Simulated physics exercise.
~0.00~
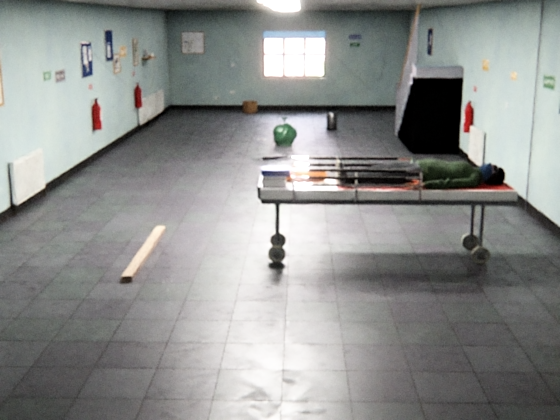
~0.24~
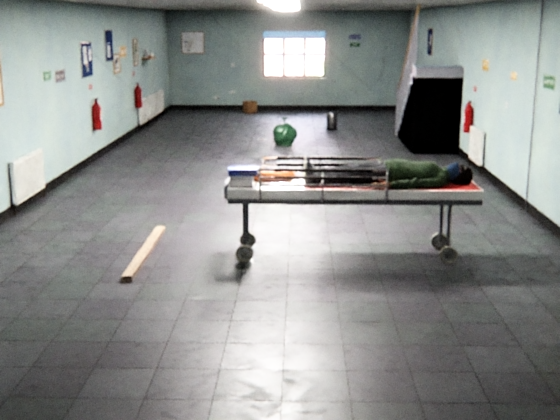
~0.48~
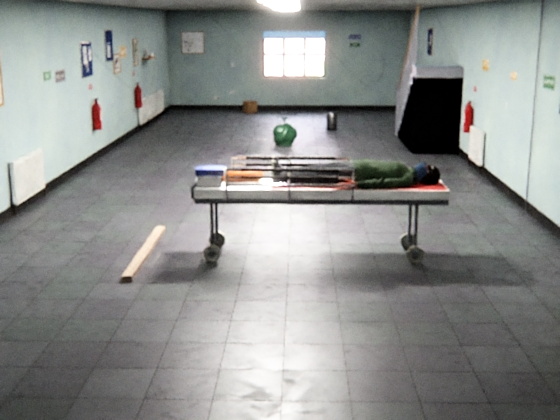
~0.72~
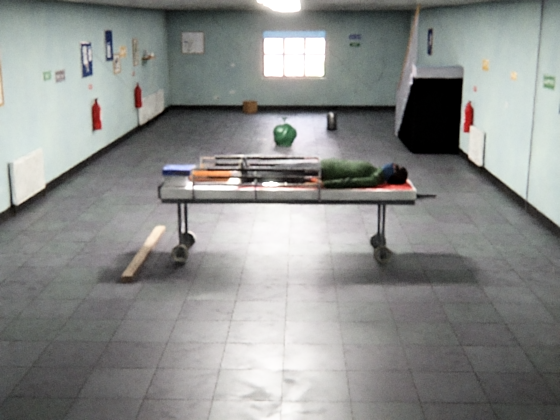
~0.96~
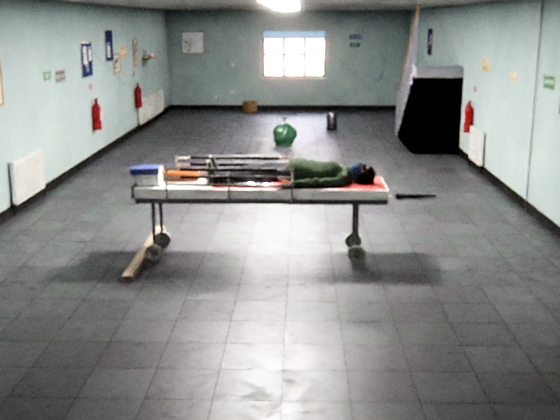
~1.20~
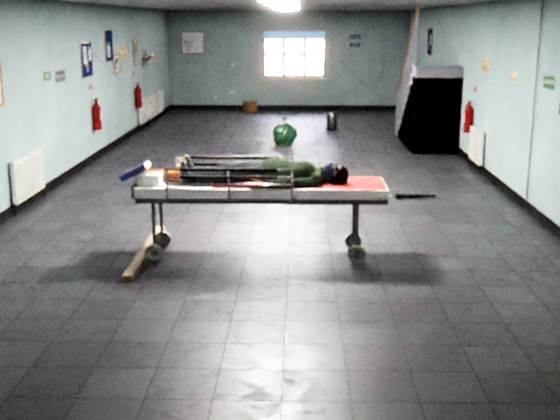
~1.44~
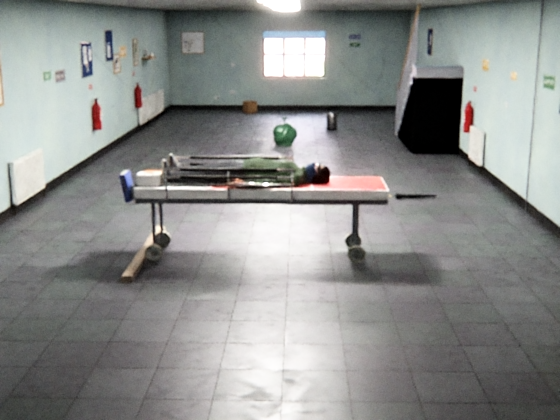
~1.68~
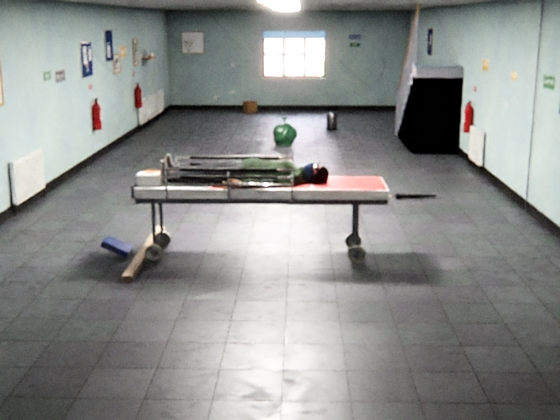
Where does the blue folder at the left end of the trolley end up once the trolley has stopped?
It comes off the trolley. It tips over the left end and is last seen down by the wooden strip.
